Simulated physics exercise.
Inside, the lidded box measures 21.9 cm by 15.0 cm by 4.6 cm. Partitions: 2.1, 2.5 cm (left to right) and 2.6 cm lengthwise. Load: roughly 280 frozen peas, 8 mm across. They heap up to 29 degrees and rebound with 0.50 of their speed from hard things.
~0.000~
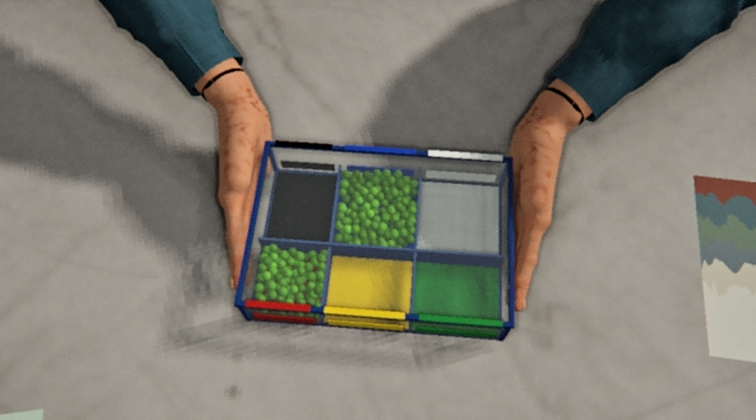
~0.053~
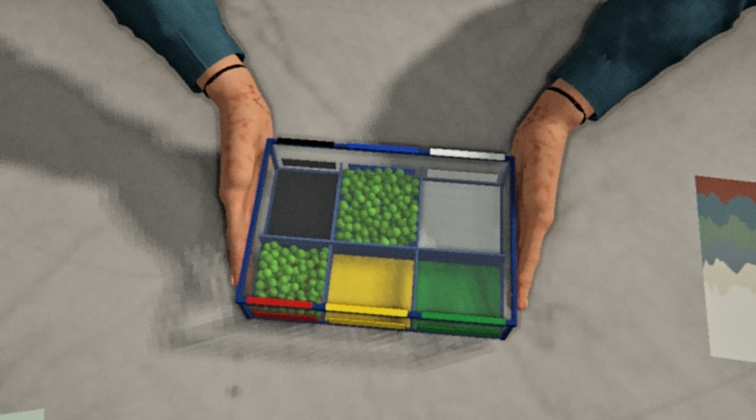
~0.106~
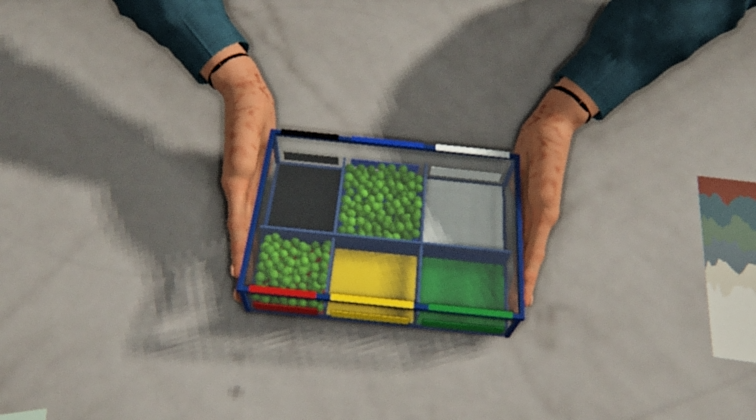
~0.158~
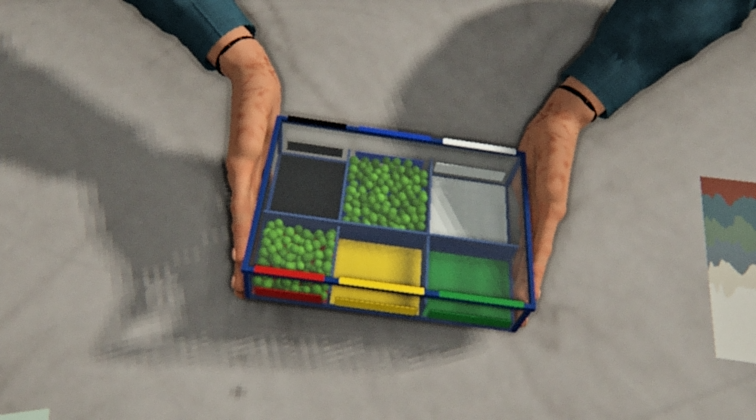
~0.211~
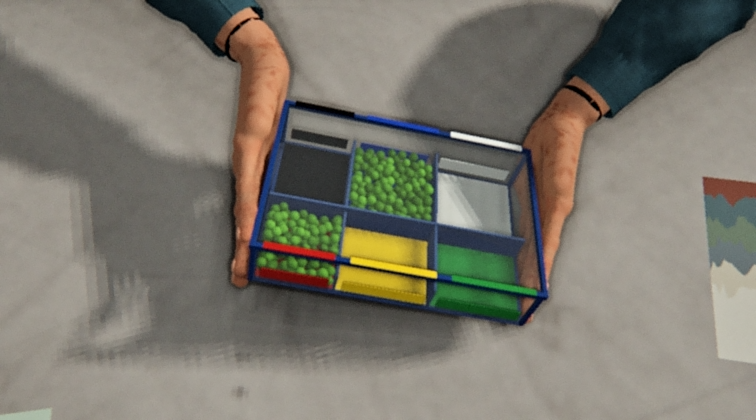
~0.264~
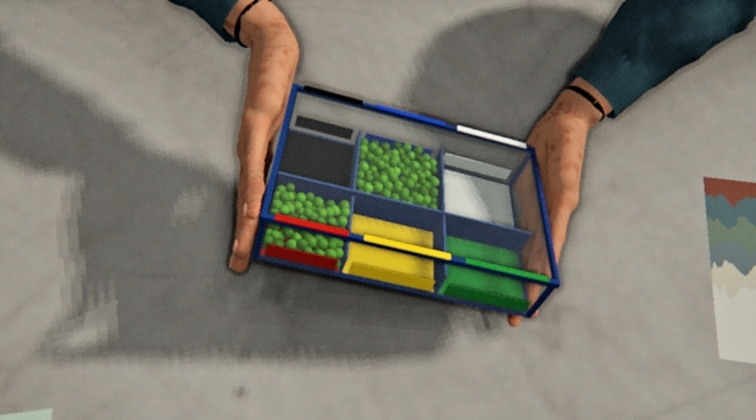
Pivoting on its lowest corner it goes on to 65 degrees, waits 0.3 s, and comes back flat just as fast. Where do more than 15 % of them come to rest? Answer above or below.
Red: Above, blue: Above, green: Below, yellow: Below, white: Above, black: Below.
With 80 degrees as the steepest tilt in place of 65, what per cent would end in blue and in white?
Then: Blue 45; white 45.
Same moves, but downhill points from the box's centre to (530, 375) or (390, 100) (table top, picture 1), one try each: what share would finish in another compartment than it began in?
About 30 and 5 per cent.
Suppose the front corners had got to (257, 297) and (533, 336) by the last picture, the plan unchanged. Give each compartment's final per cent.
Red 30; blue 45; green 15; yellow 5; white 5; black 0.
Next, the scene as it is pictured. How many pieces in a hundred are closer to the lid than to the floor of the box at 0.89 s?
About 20 per cent.
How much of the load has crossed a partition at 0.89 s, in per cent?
Some 20 per cent.
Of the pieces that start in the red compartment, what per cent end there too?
About 70 per cent.
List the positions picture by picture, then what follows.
The first picture shows box tilt 0 degrees, front corners at (240, 302) and (509, 323); red 40 %, blue 60 %.
The second picture shows box tilt 1 degrees, front corners at (241, 298) and (512, 321).
The third picture shows box tilt 6 degrees, front corners at (243, 287) and (519, 315), lowest corner right back.
The fourth picture shows box tilt 12 degrees, front corners at (248, 268) and (530, 305), lowest corner right back.
The fifth picture shows box tilt 18 degrees, front corners at (256, 244) and (542, 294), lowest corner right back.
The sixth picture shows box tilt 24 degrees, front corners at (267, 216) and (554, 282), lowest corner right back; red 40 %, blue 60 %. Its pace works out near 120 degrees a second.
After 0.89 s, tilt 65 degrees; red 25 %, blue 55 %, white 15 %.
After 1.30 s, tilt 34 degrees; red 25 %, blue 50 %, white 25 %.
After 1.80 s, tilt 0 degrees; red 25 %, blue 50 %, white 25 %.
In the end, at 2.3 s, red 25 %, blue 50 %, green 0 %, yellow 5 %, white 25 %, black 0 %.
